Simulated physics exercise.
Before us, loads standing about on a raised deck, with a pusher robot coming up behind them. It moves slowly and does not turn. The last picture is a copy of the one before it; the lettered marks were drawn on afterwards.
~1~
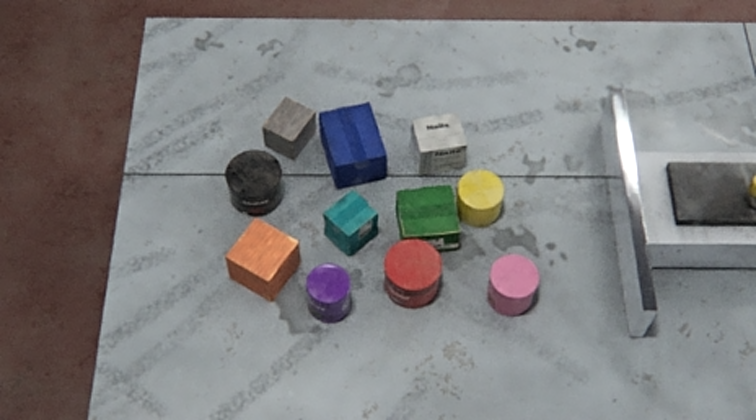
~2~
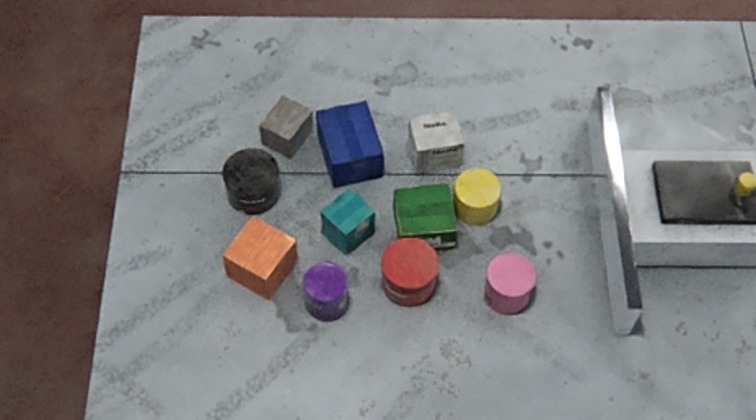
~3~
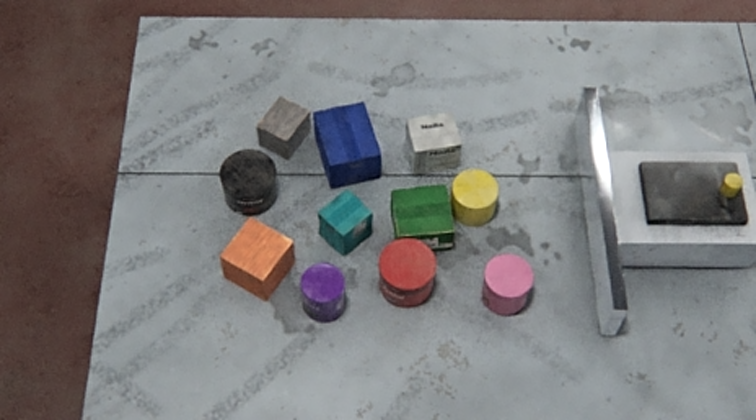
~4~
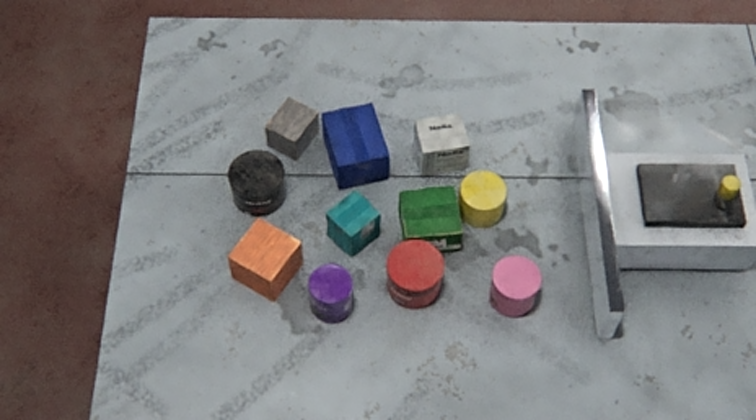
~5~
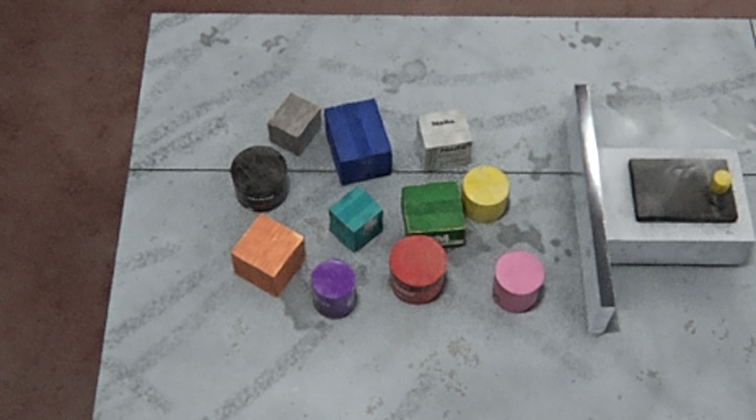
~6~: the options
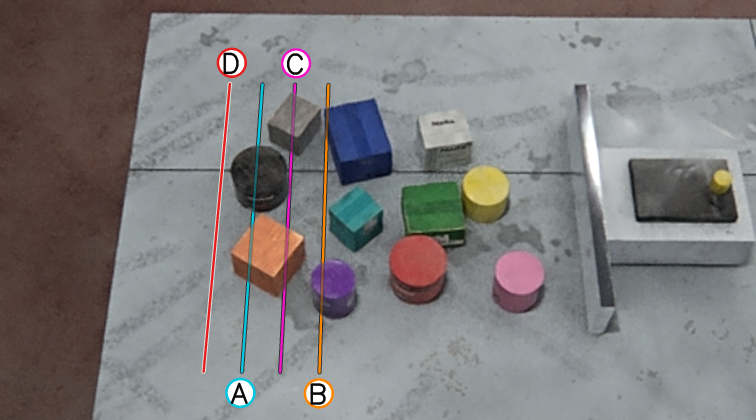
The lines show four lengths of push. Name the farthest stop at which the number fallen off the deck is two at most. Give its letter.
Up to line D.
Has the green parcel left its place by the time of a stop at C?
Yes.
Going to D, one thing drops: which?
The grey crate goes over.
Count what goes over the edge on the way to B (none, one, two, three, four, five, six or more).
The count is none.
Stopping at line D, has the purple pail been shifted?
By then, yes.
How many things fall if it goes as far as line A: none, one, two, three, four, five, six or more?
The count is none.
On the copy, A at (253, 216); B at (324, 217); C at (288, 217); D at (218, 216).
On D. First, robot (540, 188); pink pail (428, 289); red pail (378, 275).
Then, robot (405, 187); grey crate (205, 121); black pail (220, 193).
Finally, robot (300, 186); grey crate over the edge; black pail (132, 192); one fallen.
By contrast, A is within the limit but short; B is within the limit but short; C is within the limit but short.
